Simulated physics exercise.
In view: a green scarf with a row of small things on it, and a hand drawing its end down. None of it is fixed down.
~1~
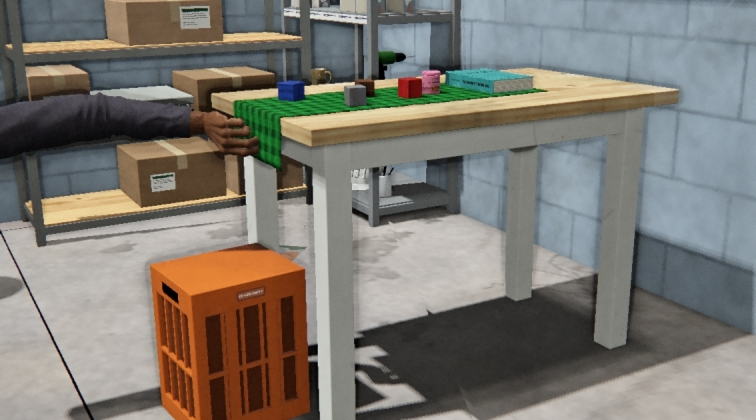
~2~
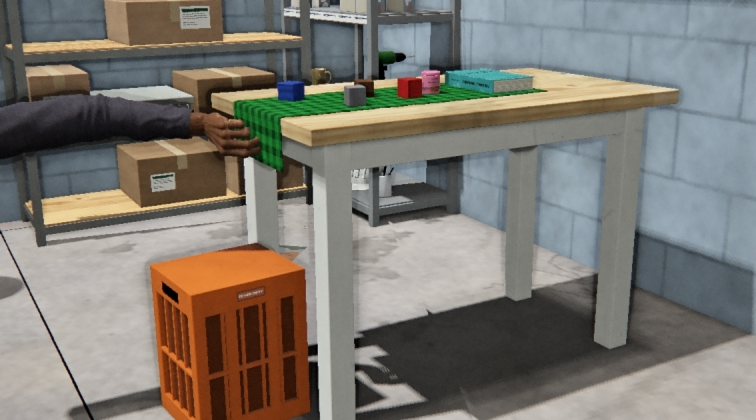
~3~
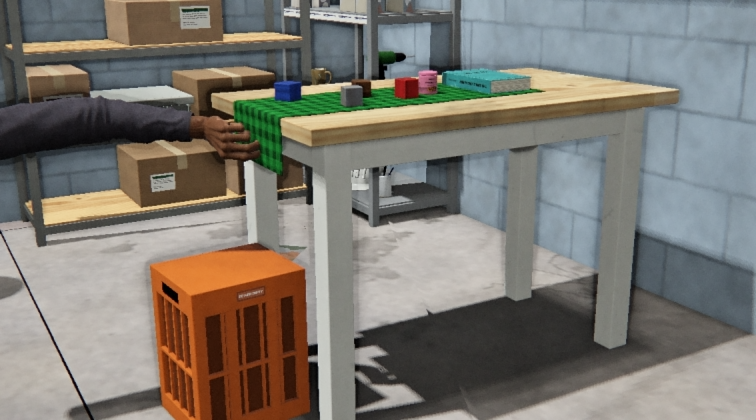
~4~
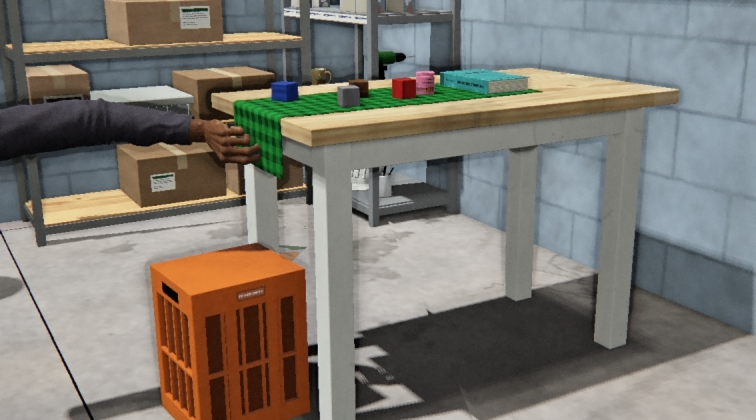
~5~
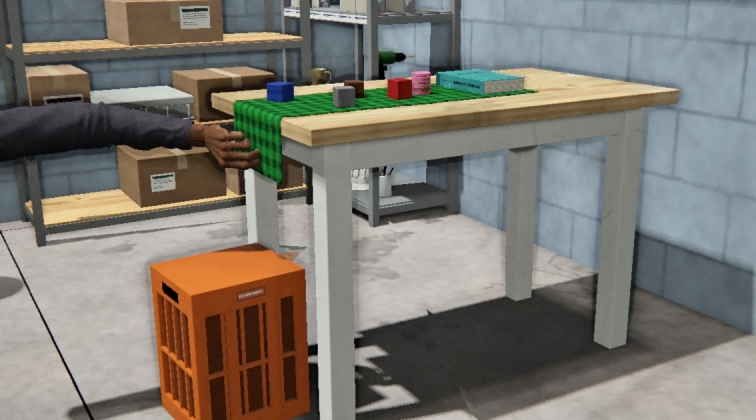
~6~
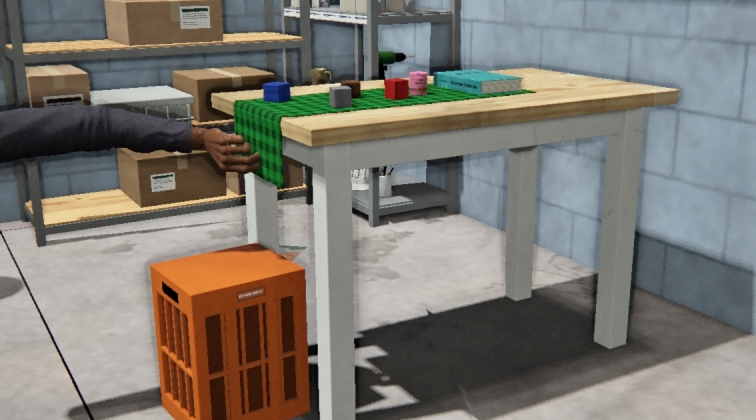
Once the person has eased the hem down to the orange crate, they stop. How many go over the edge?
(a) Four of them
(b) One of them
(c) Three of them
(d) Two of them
d, two of them.
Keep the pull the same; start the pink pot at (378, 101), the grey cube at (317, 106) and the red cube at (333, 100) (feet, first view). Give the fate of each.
Each in turn: The pink pot stays aloft, the grey cube goes down, the red cube goes down.
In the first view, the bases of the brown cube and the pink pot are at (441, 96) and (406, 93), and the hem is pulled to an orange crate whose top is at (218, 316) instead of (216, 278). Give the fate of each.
The brown cube stays put, the pink pot stays put.
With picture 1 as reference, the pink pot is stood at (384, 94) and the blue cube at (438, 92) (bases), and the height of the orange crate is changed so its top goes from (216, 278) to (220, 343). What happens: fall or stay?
Result - the pink pot comes off, and the blue cube stays put.
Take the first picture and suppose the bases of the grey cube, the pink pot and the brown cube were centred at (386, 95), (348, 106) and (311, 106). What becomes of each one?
Well, the grey cube is safe, the pink pot is dislodged, and the brown cube is dislodged.
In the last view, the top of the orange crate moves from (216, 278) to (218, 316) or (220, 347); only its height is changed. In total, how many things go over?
3 and 4.
Soon after, hem near (259, 218); blue cube gone.
After that, hem on the crate; blue cube and grey cube gone.
In the end, hem on the crate; blue cube and grey cube gone. Over the edge go two.
